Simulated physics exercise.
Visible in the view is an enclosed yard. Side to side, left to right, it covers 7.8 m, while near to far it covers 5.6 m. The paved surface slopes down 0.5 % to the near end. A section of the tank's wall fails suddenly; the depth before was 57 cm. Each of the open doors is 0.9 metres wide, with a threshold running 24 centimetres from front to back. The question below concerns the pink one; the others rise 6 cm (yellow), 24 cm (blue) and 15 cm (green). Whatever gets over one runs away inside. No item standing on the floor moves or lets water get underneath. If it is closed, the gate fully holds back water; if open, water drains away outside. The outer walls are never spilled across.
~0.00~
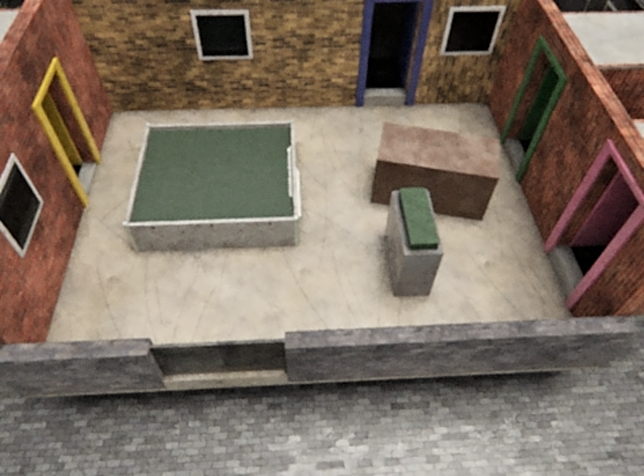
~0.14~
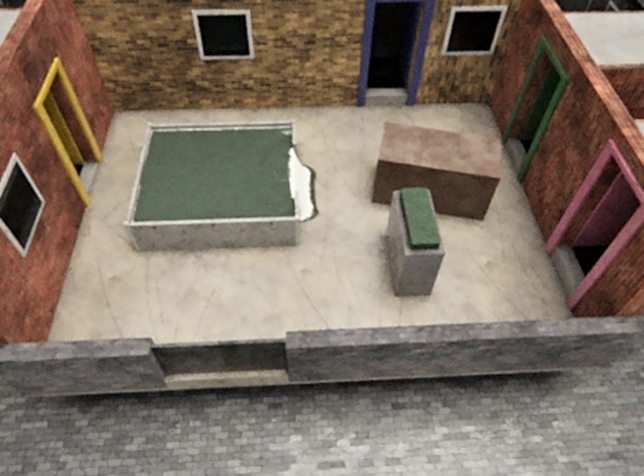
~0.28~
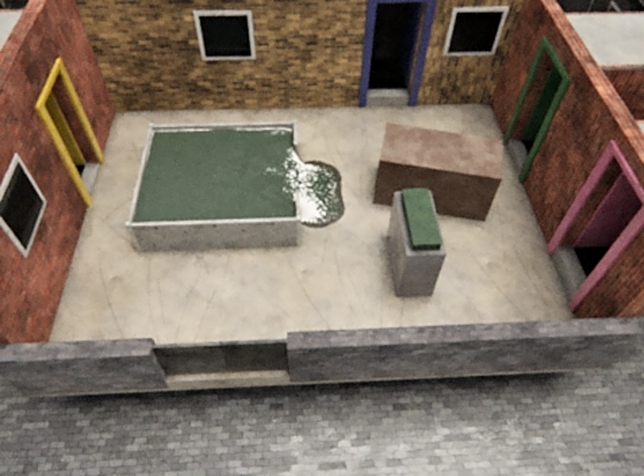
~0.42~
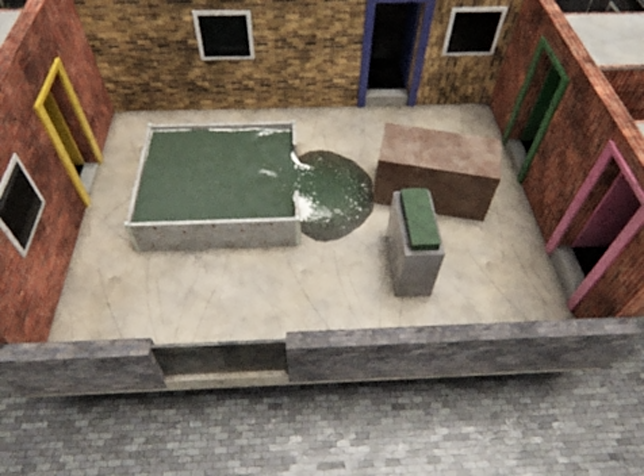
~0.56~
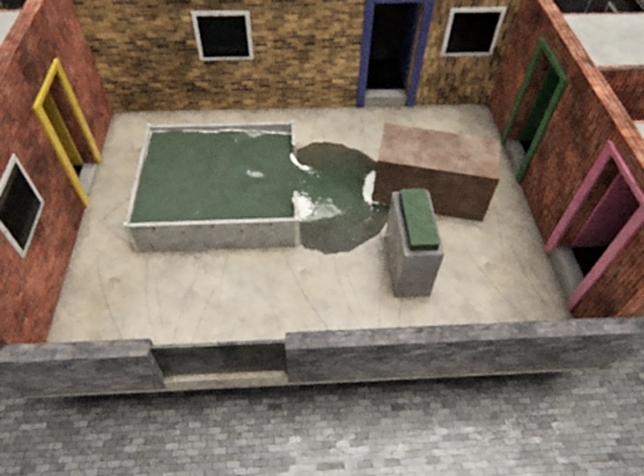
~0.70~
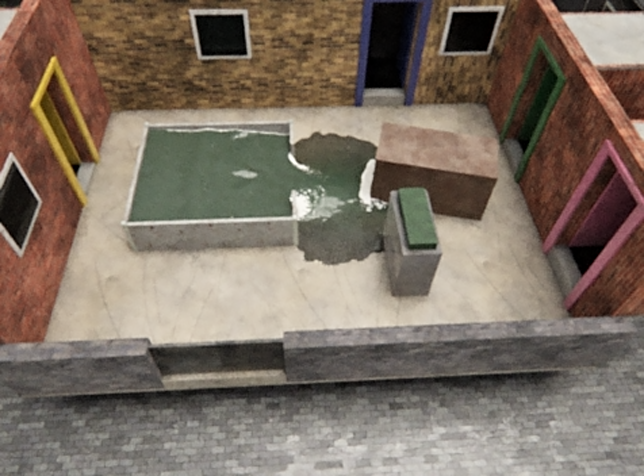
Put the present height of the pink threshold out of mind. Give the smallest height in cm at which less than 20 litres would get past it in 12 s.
Close to 12.5 cm is just enough.
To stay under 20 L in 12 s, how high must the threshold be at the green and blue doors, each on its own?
Some 7.0 cm for green, some 18 cm for blue.
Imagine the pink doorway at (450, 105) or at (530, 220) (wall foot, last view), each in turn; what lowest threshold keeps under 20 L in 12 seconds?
In turn: Roughly 11.5 cm, roughly 10.5 cm.
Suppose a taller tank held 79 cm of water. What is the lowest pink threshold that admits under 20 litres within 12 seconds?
In that case, roughly 19 cm.
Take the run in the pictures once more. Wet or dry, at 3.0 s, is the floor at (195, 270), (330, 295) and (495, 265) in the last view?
1: Unwetted; 2: Awash; 3: Awash.
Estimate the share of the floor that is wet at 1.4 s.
Wet: Close to 20 %.
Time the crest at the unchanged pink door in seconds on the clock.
Crest at t of about 7.5 s.
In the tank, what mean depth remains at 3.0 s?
The average depth is some 32 cm.
After 1.4 s water covers 20 % of the floor, deepest (40 cm) near (362, 195); it has not reached the pink door.
After 3.0 s water covers 45 % of the floor, deepest (32 cm) near (362, 195); 14 cm at the pink door, 0 litres in over its 27 cm threshold.
After 12.0 s water covers 100 % of the floor, deepest (15 cm) near (150, 320); 10 cm at the pink door, 0 litres in over its 27 cm threshold.
At the pink door as built, the water arrived by 2.0 s and peaked near 18 cm at 7.6 s.
With a threshold of 11.5 cm, 29 litres would have come in within the 12 s; with 15.5 cm, 3 litres. So under 20 litres takes about 12.5 cm.
